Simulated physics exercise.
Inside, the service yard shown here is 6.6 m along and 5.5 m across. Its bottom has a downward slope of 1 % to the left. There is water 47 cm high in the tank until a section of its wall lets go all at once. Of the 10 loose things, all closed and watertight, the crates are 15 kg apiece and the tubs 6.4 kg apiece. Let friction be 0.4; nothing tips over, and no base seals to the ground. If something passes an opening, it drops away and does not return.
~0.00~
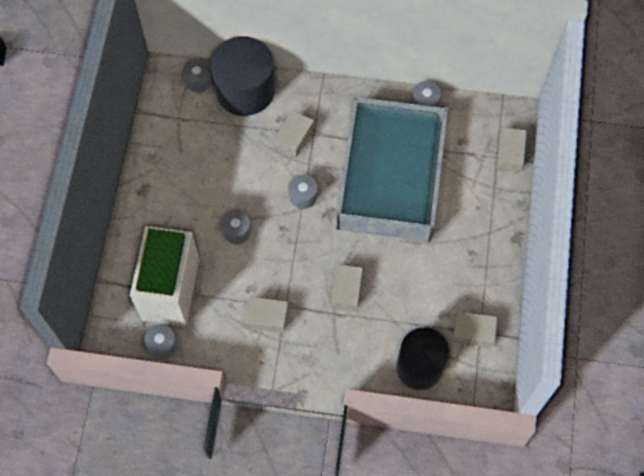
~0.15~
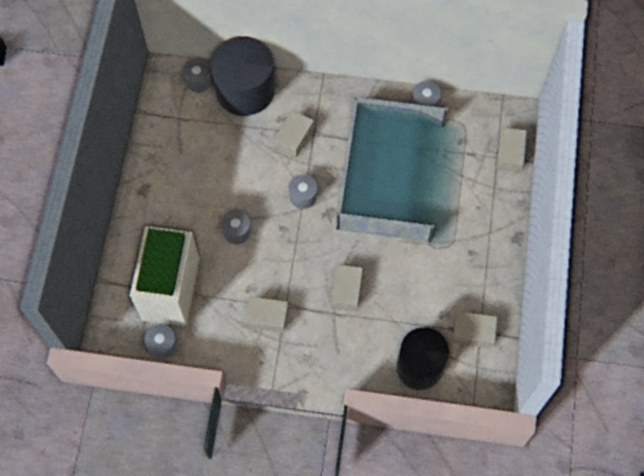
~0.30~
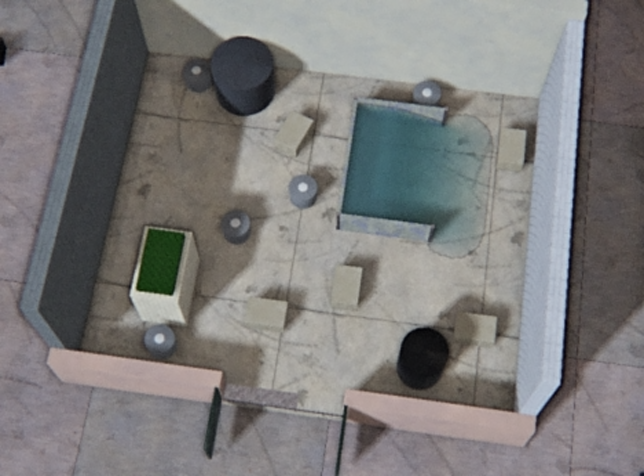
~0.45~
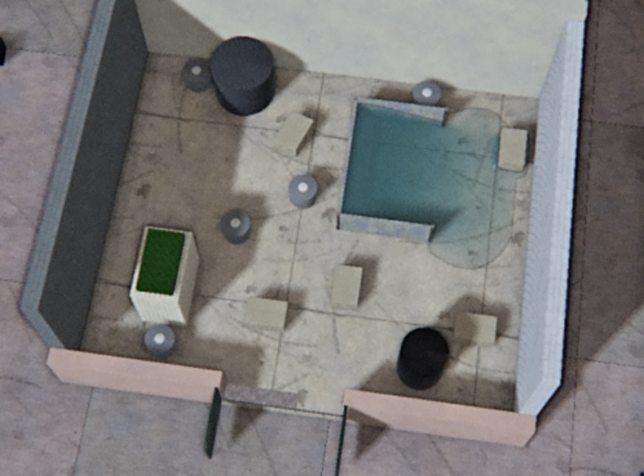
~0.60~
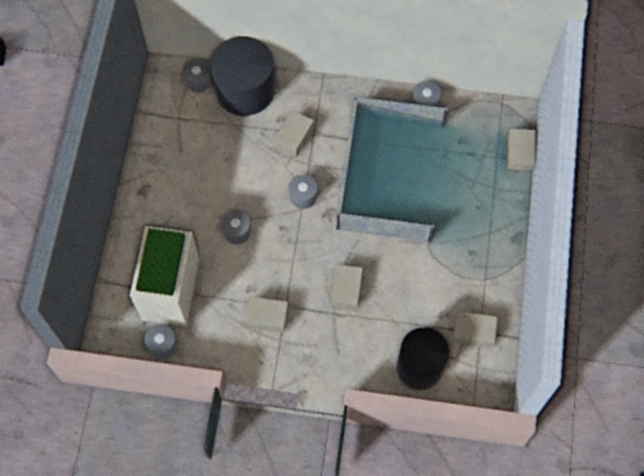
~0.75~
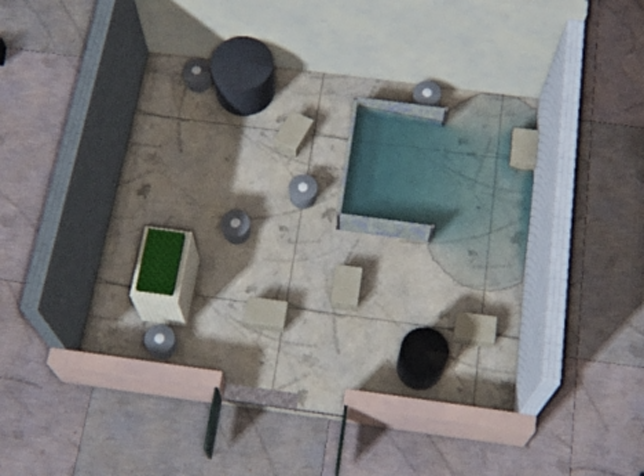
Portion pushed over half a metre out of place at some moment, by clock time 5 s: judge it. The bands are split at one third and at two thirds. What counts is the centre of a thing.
I predict short of one in three.
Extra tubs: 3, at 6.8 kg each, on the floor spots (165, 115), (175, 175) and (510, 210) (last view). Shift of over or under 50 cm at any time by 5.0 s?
Answers in order are does not cross, does not cross and crosses the line.
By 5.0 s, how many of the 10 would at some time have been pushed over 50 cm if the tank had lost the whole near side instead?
Then it comes to 4 of them.
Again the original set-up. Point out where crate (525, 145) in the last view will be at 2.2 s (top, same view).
(509, 97) or thereabouts.
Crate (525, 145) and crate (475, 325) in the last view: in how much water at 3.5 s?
First about 9 cm, second about 14 cm.
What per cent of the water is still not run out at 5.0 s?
About 100 in a hundred parts of the water.
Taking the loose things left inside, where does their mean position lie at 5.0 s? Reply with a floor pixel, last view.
Mean position: Approximately (286, 218).
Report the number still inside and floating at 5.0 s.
3 at that moment.
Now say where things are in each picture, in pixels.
The first picture shows a crate at (513, 145), on the bottom; a crate at (347, 284), on the bottom; water covers 2.8 m2; 0 of 10 have shifted.
The second picture shows a crate at (513, 145), on the bottom; a crate at (347, 284), on the bottom; 3.6 m2 under water; 0 of 10 have shifted.
The third picture shows a crate at (513, 145) rests on the ground; a crate at (347, 284), on the bottom; water covers 4.7 m2; 0 of 10 have shifted.
The fourth picture shows a crate at (514, 146) rests on the ground; a crate at (347, 284) rests on the ground; 5.8 m2 under water; 0 of 10 have shifted.
The fifth picture shows a crate at (523, 146), on the bottom, 16 cm from its start; a crate at (347, 284), on the bottom; 6.8 m2 under water; 1 of 10 have shifted.
The sixth picture shows a crate at (525, 146) rests on the ground, 20 cm from its start; a crate at (347, 284) rests on the ground; 7.6 m2 under water; 1 of 10 have shifted.
After 1.1 s 0 of 10 are over 50 cm from their spots; 1 afloat.
After 2.2 s 1 of 10 are over 50 cm from their spots; 1 afloat.
After 3.5 s 3 of 10 are over 50 cm from their spots; 3 afloat.
After 5.0 s 3 of 10 are over 50 cm from their spots, and 3 have been at some point; 3 afloat.
